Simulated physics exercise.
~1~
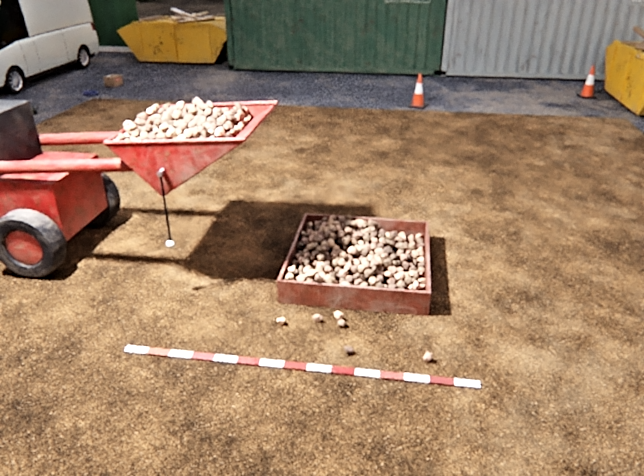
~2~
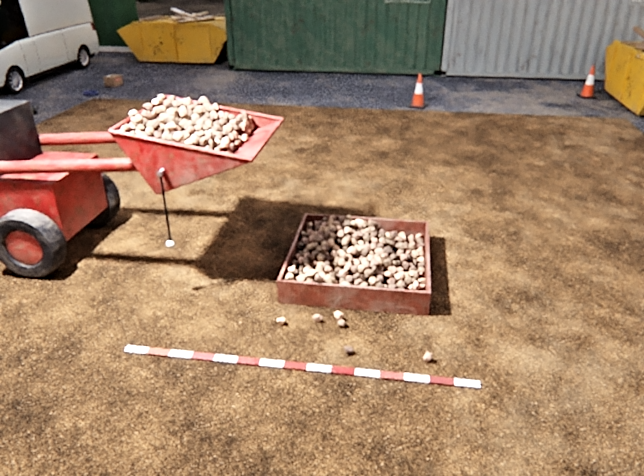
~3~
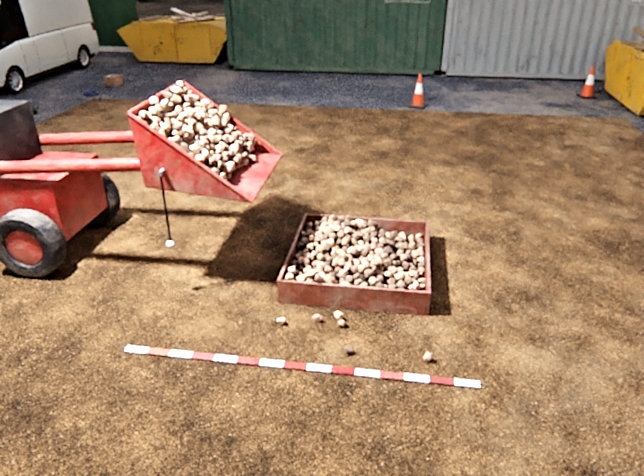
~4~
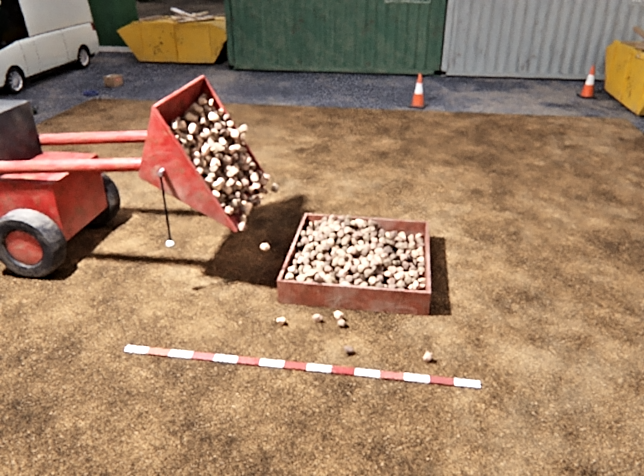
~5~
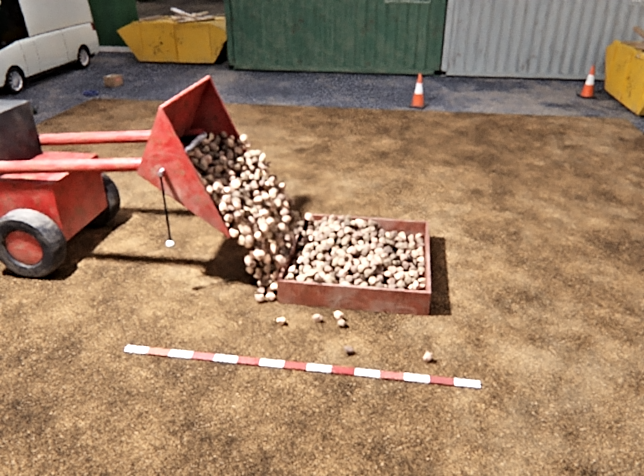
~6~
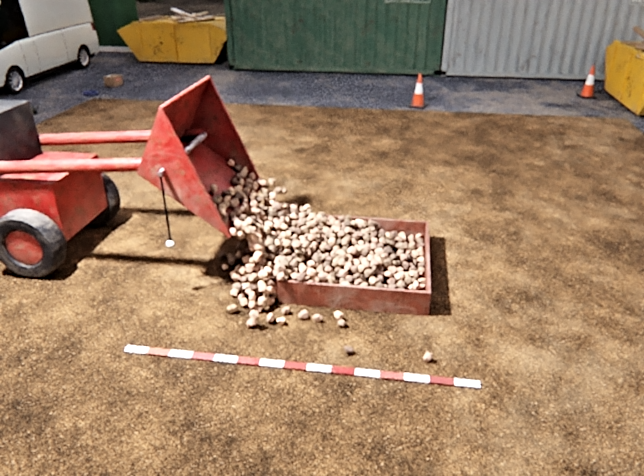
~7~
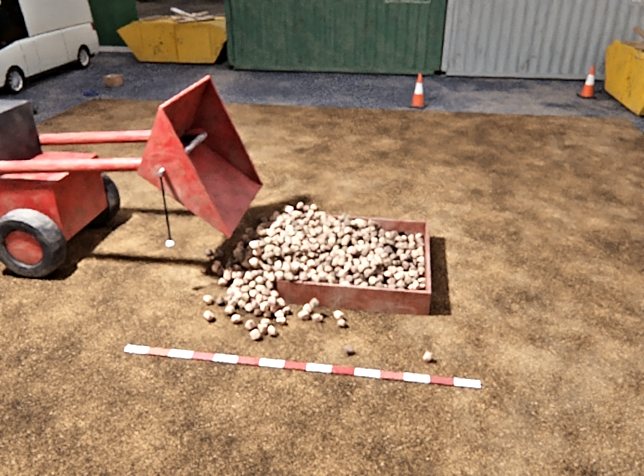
At first, a red loader on the left holds a raised bucket heaped with pale stones, while a low reddish bin nearby already contains a similar load, with a few stray stones in front. The bucket tips forward toward the right, and its heap slumps to the lower lip. As it steepens, a stone drops, then a thick stream pours down beside the bin's left edge. The bucket stops tilting while stones keep sliding out, some reaching the bin but most piling up short of it. Finally, the bucket hangs empty above stones spread against the fuller bin.
